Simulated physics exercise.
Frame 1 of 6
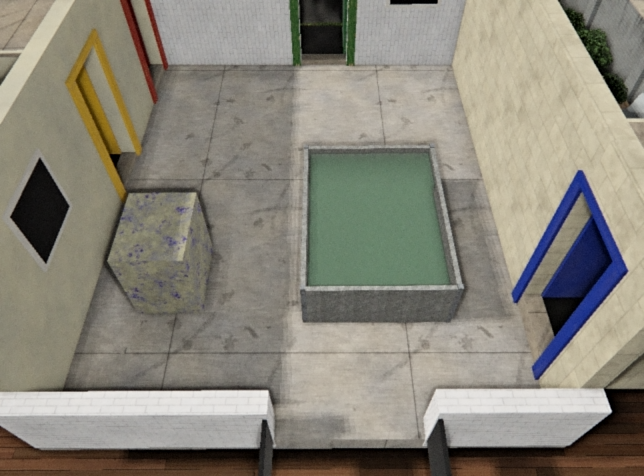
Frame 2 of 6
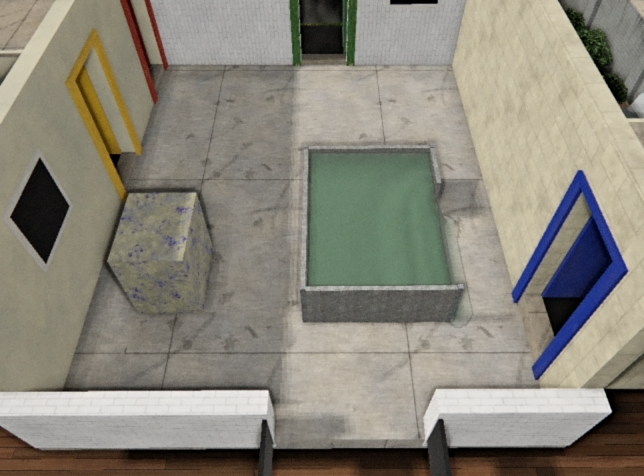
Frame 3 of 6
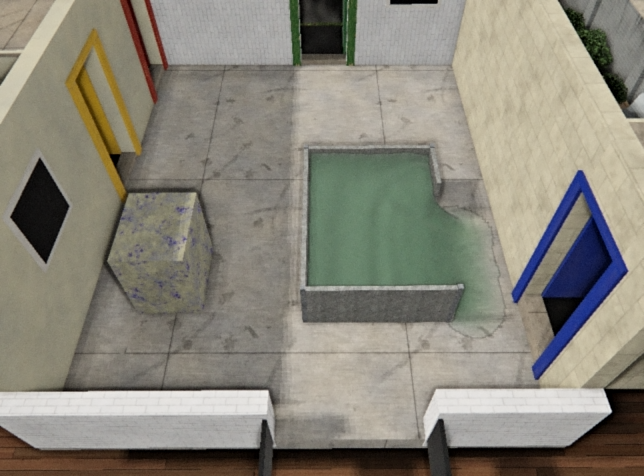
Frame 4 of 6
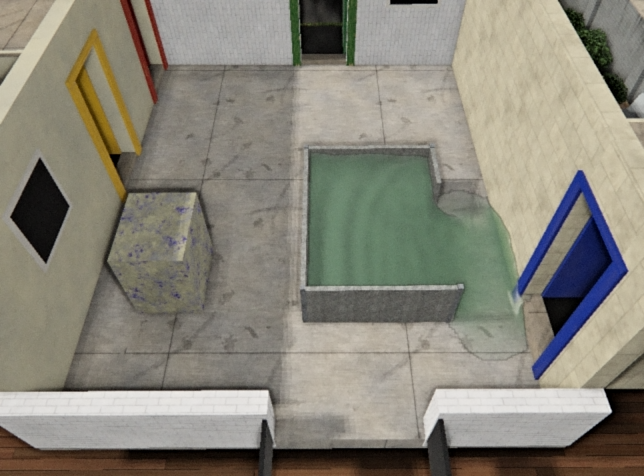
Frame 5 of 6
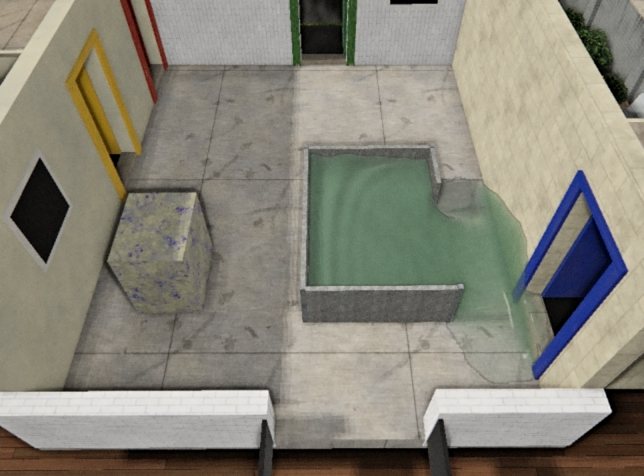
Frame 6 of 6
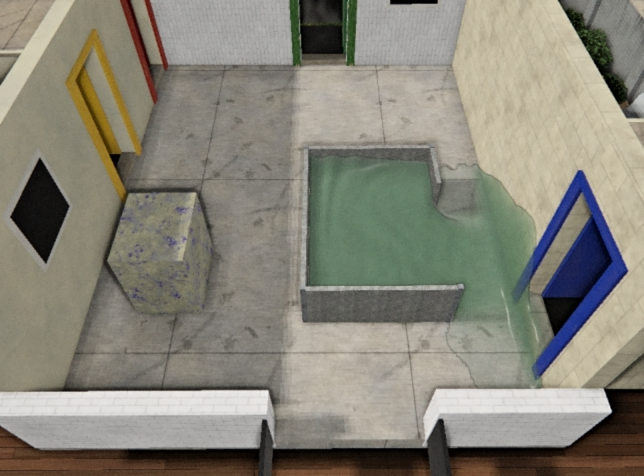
A walled yard with a grey paved floor is seen from above its near end by a camera that stays still. A grey-walled tank of green water stands right of centre, with a speckled block to its left, yellow and red doorways on the left, a green one at the back and a blue one on the right. The tank's right wall gives way, and green water pours through the gap, spreads to the right-hand wall and blue doorway, and widens along the wall.
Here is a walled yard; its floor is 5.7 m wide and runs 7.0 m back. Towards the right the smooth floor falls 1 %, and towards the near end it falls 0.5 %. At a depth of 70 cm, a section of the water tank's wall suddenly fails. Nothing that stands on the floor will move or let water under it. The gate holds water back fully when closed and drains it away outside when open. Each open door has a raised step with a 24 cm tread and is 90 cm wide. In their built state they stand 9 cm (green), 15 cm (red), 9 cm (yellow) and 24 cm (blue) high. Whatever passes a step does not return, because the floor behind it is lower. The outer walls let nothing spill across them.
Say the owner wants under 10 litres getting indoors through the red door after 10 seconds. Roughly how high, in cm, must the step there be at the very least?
At the very least some 8 cm.
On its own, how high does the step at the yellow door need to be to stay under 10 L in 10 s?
Yellow would need about 7.5 cm on its own.
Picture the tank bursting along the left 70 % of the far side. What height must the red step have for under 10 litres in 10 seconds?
Some 23 cm.
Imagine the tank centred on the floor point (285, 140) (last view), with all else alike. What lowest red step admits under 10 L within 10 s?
Close to 16 cm would do it.
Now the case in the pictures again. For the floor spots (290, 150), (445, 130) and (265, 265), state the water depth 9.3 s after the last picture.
Roughly 8, 6 and 9 cm, in turn.
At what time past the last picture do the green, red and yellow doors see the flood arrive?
Green: 1.8 s; red: 3.6 s; yellow: 4.0 s.
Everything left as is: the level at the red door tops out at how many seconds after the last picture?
Approximately 4.5 s.
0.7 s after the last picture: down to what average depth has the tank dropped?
I'd put it at some 40 centimetres on average.
Then, 0.7 s after the last picture water covers 15 % of the floor, deepest (56 cm) near (540, 417); it has not reached the red door.
Then, 2.3 s after the last picture water covers 55 % of the floor, deepest (34 cm) near (540, 417); it has not reached the red door.
Then, 9.3 s after the last picture water covers 95 % of the floor, deepest (11 cm) near (298, 189); 7 cm at the red door, 0 litres in over its 15 cm step.
At the red door as built, the water peaked near 11 cm, 4.3 s after the last picture.
With a step of 6.5 cm, 23 litres would have come in within the 10 s; with 10.5 cm, 0 litres. So under 10 litres takes about 8 cm.
